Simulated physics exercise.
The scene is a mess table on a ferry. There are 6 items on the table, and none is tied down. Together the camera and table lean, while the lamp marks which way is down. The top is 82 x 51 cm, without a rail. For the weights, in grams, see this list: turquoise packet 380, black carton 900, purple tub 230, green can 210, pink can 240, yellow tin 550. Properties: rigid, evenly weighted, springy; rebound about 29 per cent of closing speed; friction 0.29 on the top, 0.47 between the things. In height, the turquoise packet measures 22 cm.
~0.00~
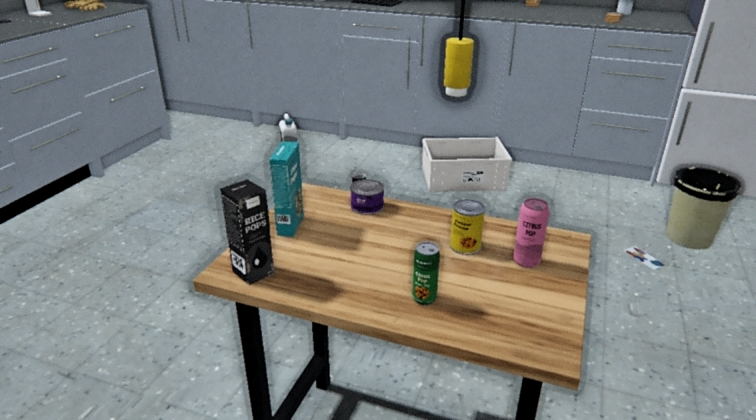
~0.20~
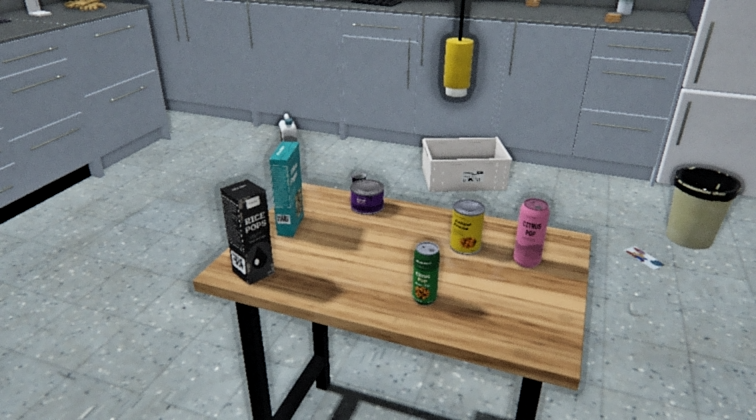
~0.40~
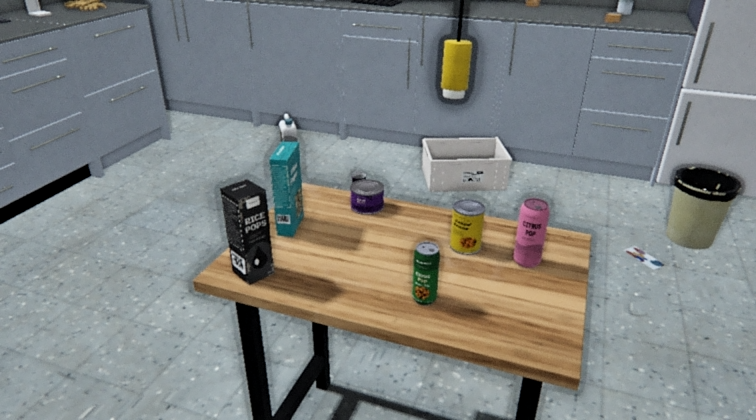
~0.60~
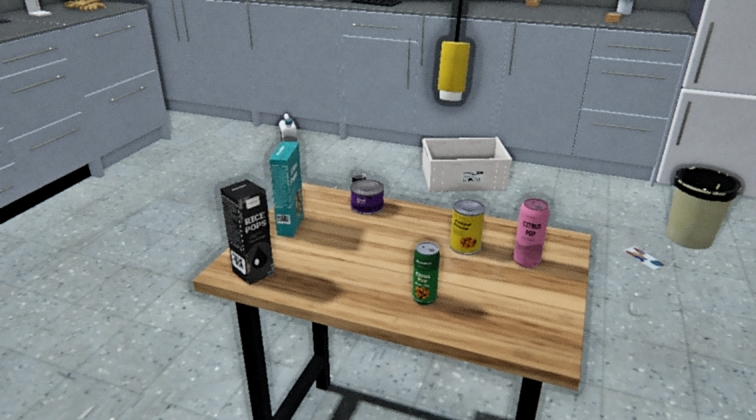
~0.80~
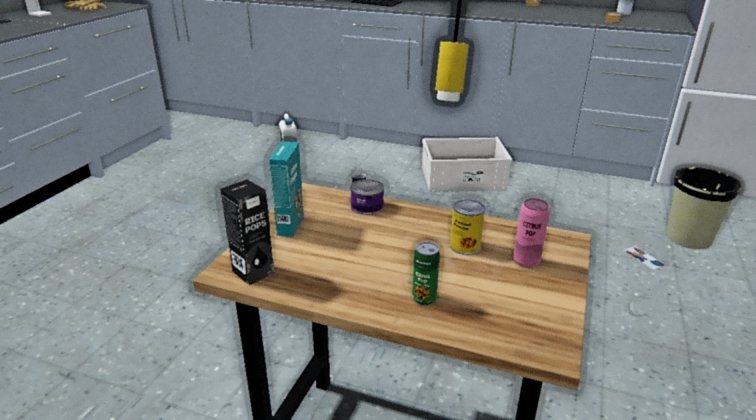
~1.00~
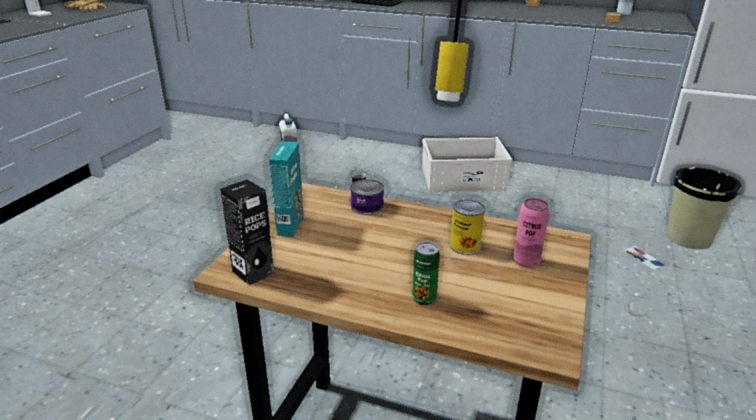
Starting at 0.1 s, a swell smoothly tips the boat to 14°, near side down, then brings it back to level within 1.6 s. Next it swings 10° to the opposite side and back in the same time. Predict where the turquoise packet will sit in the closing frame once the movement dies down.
I would say around (288, 189).
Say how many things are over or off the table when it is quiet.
I get 0.
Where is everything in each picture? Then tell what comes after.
The first frame shows boat level; turquoise packet (288, 189); black carton (248, 233).
The second frame shows boat level; green can (426, 274); pink can (531, 234).
The third frame shows floor tilted 4°, near side down; yellow tin (467, 227); black carton (248, 232).
The fourth frame shows floor tilted 10°, near side down; purple tub (367, 197); green can (426, 274).
The fifth frame shows floor tilted 13°, near side down; pink can (531, 234); yellow tin (467, 227).
The sixth frame shows floor tilted 13°, near side down; turquoise packet (288, 190); black carton (248, 233).
Around 1.50 s, floor tilted 2°, near side down.
Around 2.40 s, floor tilted 10°, far side down.
Around 3.00 s, floor tilted 3°, far side down.
Around 3.50 s, boat level.
Finally (3.8 s), all 6 still in place (within 5 cm). Final places as that camera would see them, turquoise packet near (288, 189).
